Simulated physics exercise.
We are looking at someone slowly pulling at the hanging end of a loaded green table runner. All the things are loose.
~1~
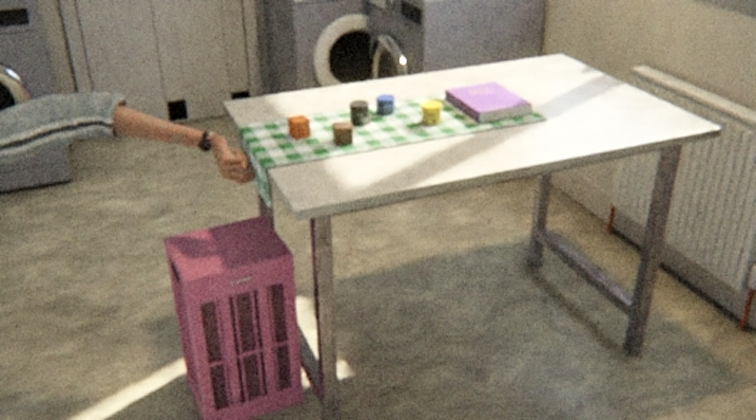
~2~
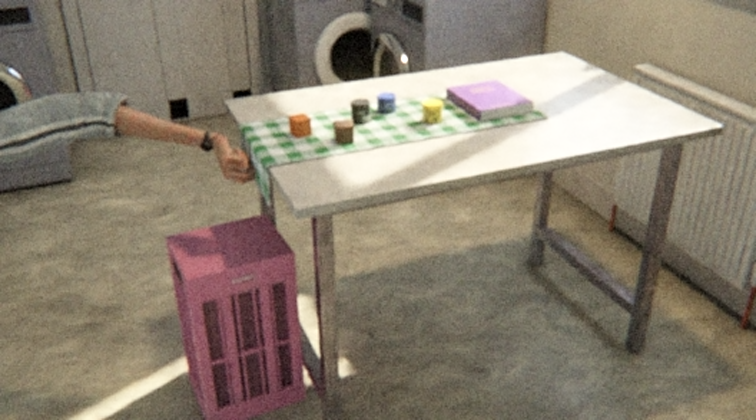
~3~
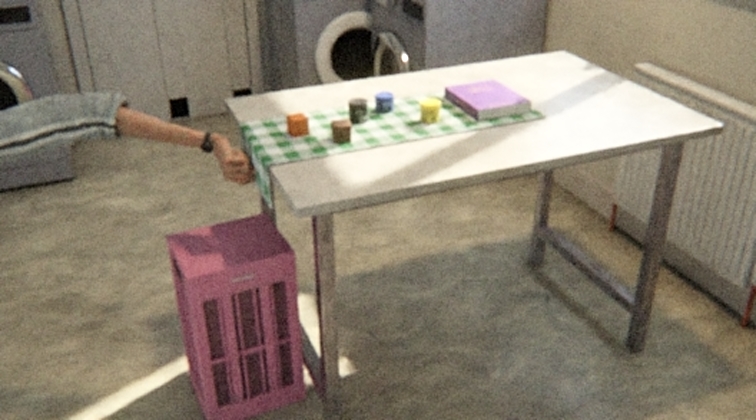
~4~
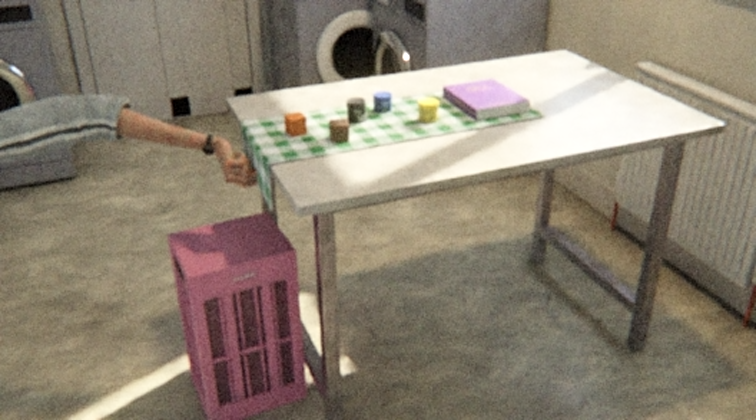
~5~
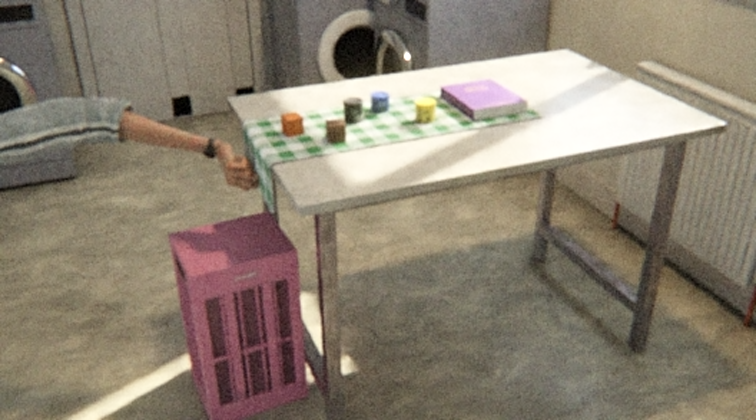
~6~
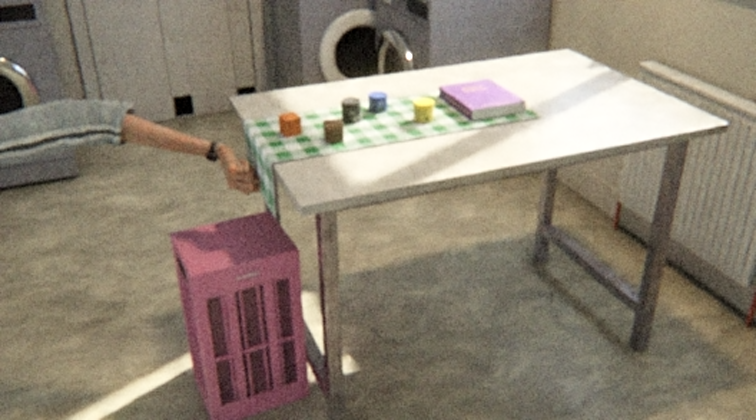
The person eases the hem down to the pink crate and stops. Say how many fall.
It carries off one.
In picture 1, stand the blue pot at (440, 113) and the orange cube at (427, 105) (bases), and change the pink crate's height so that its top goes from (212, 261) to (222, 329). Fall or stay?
The blue pot keeps its place on top; the orange cube stays on.
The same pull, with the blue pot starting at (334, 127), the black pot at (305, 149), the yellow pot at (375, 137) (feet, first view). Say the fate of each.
The blue pot remains up; the black pot falls; the yellow pot stays on.
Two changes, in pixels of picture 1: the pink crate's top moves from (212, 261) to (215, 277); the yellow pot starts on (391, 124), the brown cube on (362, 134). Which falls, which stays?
The yellow pot does not fall, the brown cube stays on.
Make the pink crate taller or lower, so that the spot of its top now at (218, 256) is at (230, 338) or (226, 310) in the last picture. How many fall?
Over the edge go 4 and 3.
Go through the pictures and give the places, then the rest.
Hem (270, 207); orange cube (299, 118); brown cube (343, 124); black pot (359, 103); blue pot (385, 97); yellow pot (431, 104); top of the crate (212, 261), in the first picture.
Hem (270, 207); orange cube (300, 117), in the second picture.
Hem (272, 209); brown cube (341, 122), in the third picture.
Hem (272, 211); black pot (356, 100); top of the crate (216, 257), in the fourth picture.
Hem (274, 215); blue pot (380, 94), in the fifth picture.
Hem (276, 218); orange cube (290, 116); brown cube (333, 122); black pot (351, 100); blue pot (378, 94); yellow pot (424, 101), in the sixth picture.
Soon after, hem near (262, 211); all still up.
Then, hem on the crate; orange cube gone.
At rest, hem on the crate; orange cube gone. The answer is one.
